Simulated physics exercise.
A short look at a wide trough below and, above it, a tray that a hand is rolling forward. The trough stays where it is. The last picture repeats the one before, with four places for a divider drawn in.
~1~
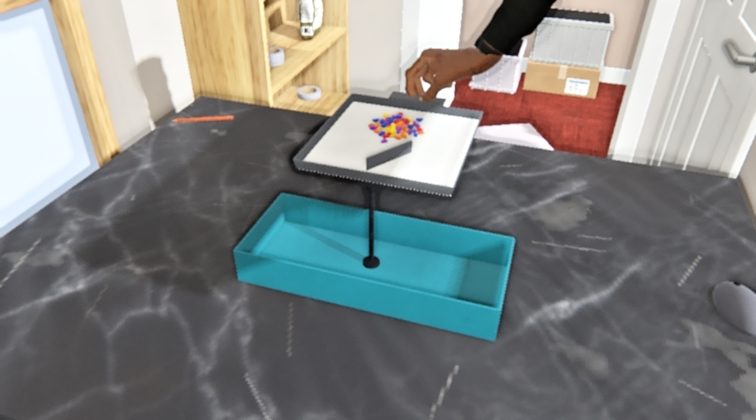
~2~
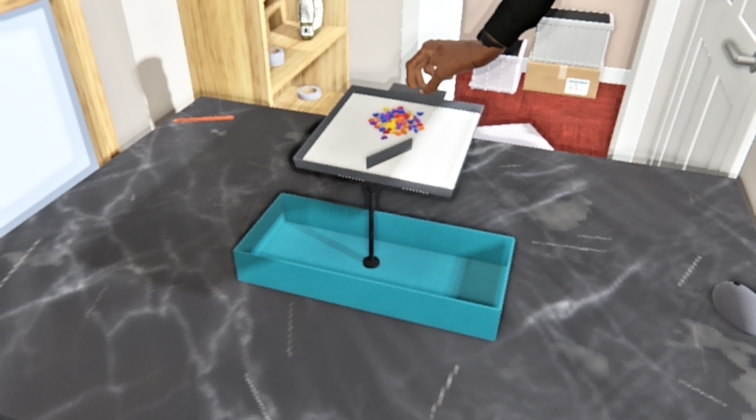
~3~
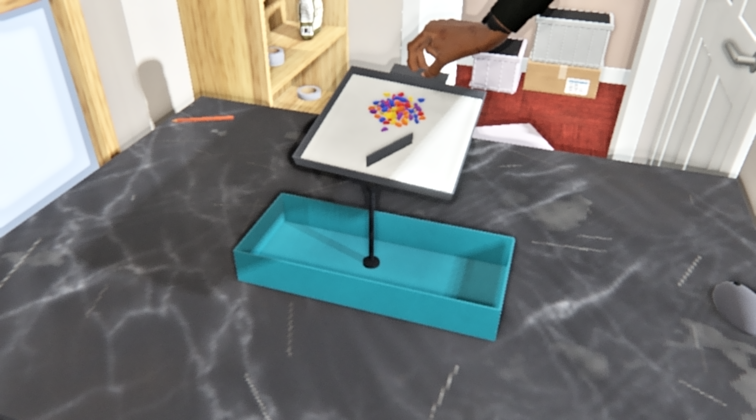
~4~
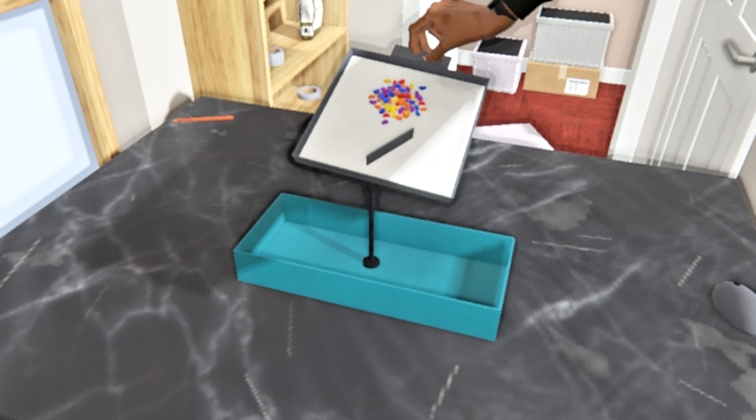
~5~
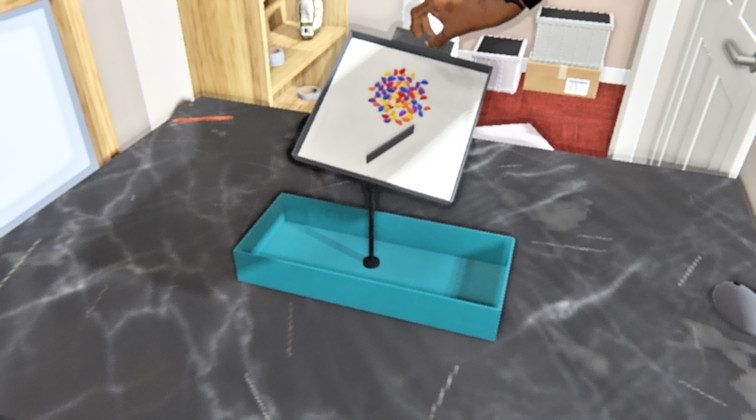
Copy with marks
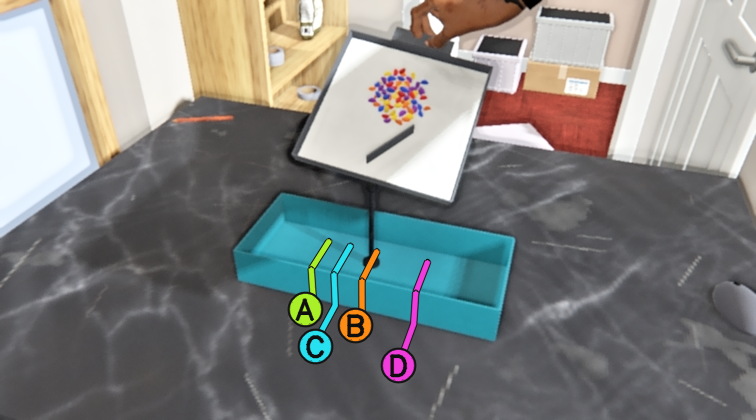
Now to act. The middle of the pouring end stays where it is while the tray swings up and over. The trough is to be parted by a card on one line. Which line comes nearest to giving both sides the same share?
Use line B.
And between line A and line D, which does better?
The answer is D.
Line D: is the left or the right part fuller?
More lands on the left.
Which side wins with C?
More lands on the right.
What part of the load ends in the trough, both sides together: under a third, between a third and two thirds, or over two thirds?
It is over two thirds.
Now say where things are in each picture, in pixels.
In the first picture, corners of the pouring end at (296, 159) and (451, 186), level; middle of the load at (398, 126), jelly beans.
In the second picture, corners of the pouring end at (296, 158) and (451, 188), barely tipped; fin from (367, 157) to (412, 138).
In the third picture, corners of the pouring end at (296, 156) and (451, 192), a little tipped; front corners of the trough at (234, 251) and (500, 310).
In the fourth picture, corners of the pouring end at (295, 154) and (451, 195), clearly tipped; far corners at (352, 48) and (487, 79).
In the fifth picture, corners of the pouring end at (295, 153) and (450, 199), clearly tipped; the right corner sinks clearly lower.
On the marked copy, line A crosses the front rim at (311, 268); line B crosses the front rim at (362, 279); line C crosses the front rim at (334, 273); line D crosses the front rim at (416, 291).
Choosing A, of what is caught, none on the left of the divider, all on the right.
Choosing B, of what is caught, about half on the left of the divider, about half on the right.
Choosing C, of what is caught, a small part on the left of the divider, most on the right.
Choosing D, of what is caught, most on the left of the divider, about a quarter on the right.
